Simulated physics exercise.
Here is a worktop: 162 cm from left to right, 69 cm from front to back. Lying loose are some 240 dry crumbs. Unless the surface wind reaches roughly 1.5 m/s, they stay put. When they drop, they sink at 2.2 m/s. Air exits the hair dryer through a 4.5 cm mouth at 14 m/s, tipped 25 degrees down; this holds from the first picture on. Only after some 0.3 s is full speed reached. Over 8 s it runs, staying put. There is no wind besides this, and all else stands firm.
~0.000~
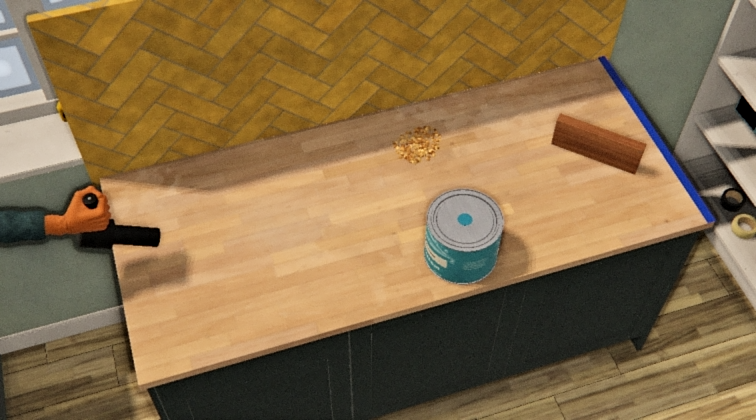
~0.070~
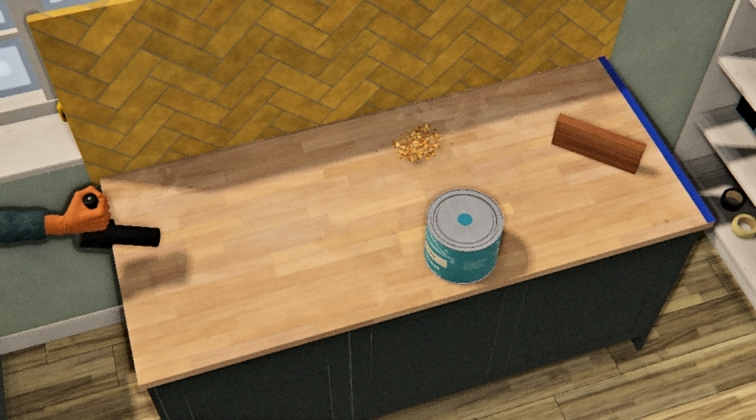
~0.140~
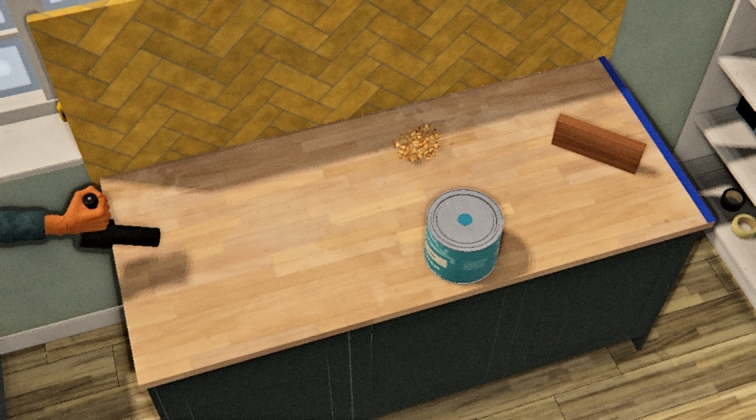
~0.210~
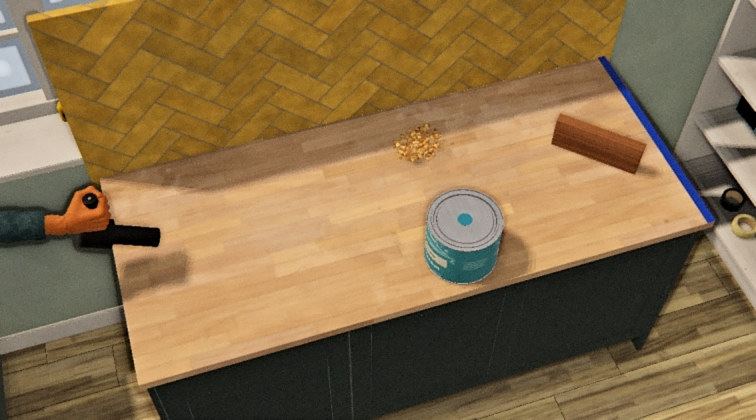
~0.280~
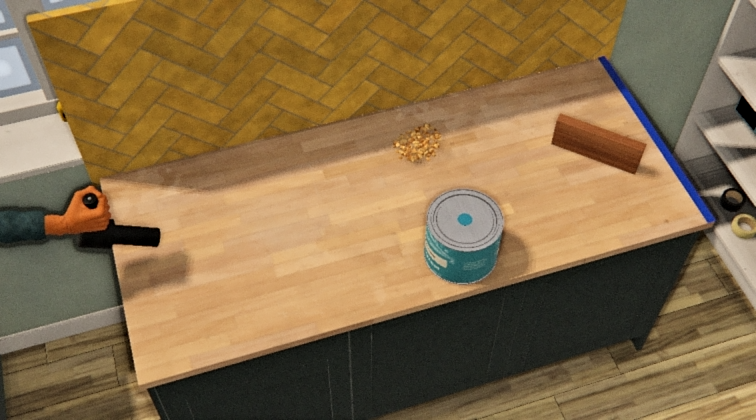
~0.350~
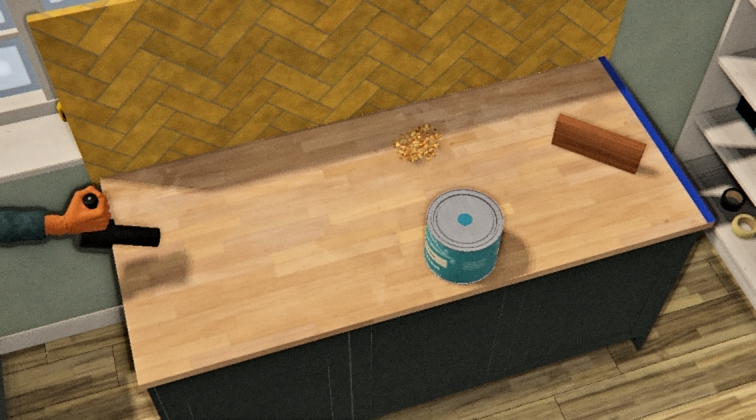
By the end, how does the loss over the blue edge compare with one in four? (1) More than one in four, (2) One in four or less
1.
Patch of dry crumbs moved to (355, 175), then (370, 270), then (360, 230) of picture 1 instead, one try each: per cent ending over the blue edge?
In turn: 90 per cent, 1 per cent, 50 per cent.
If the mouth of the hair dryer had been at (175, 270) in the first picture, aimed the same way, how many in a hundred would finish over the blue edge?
90 per cent, roughly.
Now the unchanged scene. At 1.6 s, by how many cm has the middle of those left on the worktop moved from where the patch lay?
Centre offset: Approx. 65 cm.
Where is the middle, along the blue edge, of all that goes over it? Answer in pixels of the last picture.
Median crossing point, approx. (615, 72).
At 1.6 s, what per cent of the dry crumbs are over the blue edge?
About 70 per cent.
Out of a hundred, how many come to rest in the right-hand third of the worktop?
Something close to 5 % ends up there.
After 1.6 s, 50 % are on the move or not yet settled, 75 % are over the blue edge; the middle of those still in play is near (626, 99).
After 2.6 s, 10 % are on the move or not yet settled, 91 % are over the blue edge.
After 4.4 s, 6 % are on the move or not yet settled, 92 % are over the blue edge.
After 8.0 s, at the end, 95 % are over the blue edge.
